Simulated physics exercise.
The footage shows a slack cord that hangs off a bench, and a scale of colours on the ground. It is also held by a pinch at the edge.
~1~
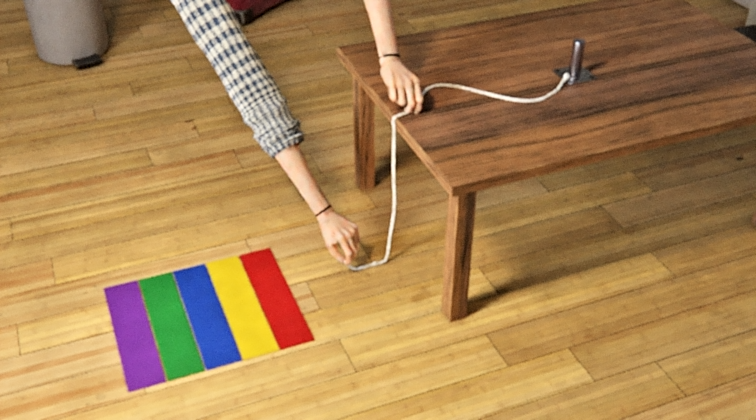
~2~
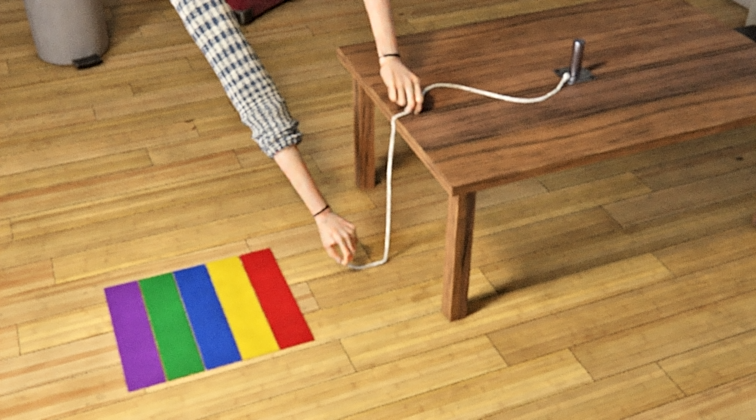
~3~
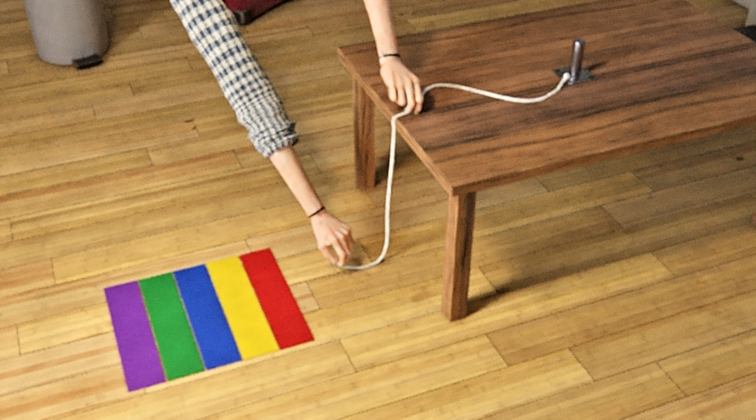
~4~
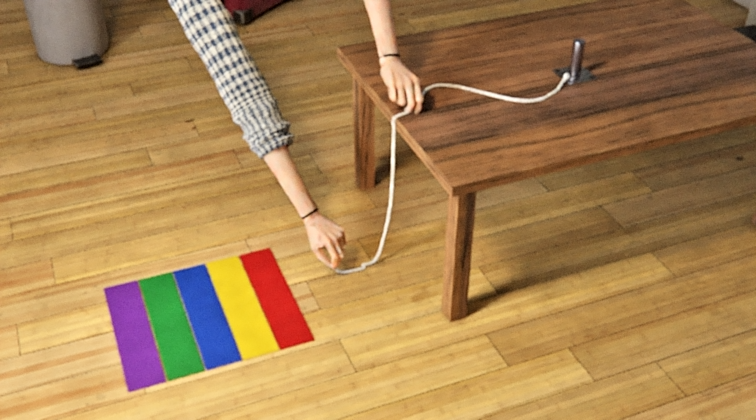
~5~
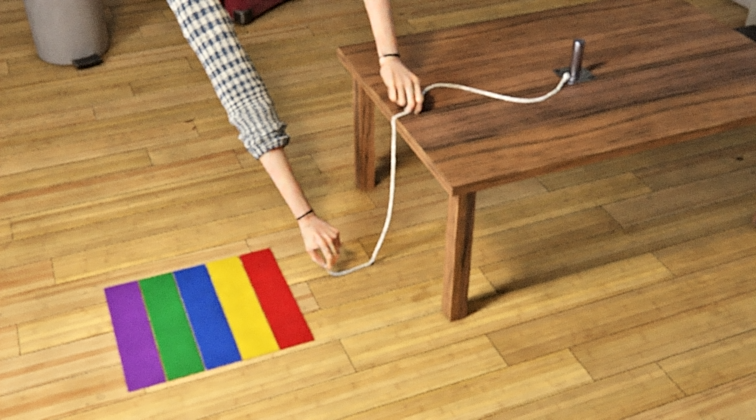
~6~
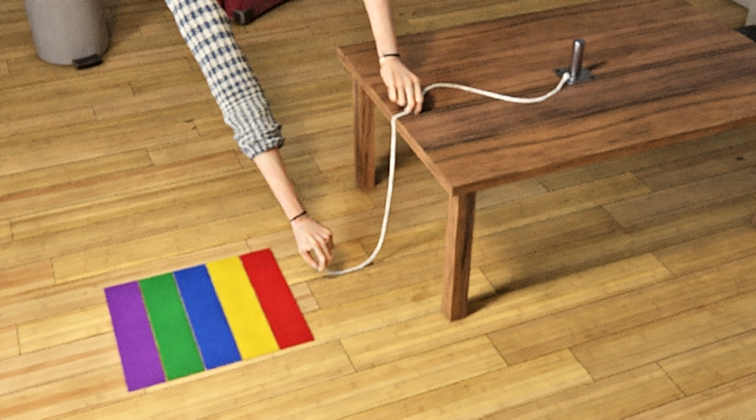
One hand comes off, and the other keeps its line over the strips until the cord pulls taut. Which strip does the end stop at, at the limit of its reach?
It stops at the green strip.
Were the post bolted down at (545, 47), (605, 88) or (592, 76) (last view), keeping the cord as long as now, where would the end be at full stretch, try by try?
The three places are (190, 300), (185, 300) and (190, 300), in that order.
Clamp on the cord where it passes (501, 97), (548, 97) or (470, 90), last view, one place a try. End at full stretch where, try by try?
Expect roughly (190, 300) for the first, (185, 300) for the second and (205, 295) for the third.
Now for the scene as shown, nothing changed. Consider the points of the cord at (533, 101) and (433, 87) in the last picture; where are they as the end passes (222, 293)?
Point one: (507, 88); point two: (413, 108).
Soon after, end near (222, 293); over yellow.
After that, end near (188, 301); over blue.
At the stop, end near (168, 306); over green. The end stops over the green strip.
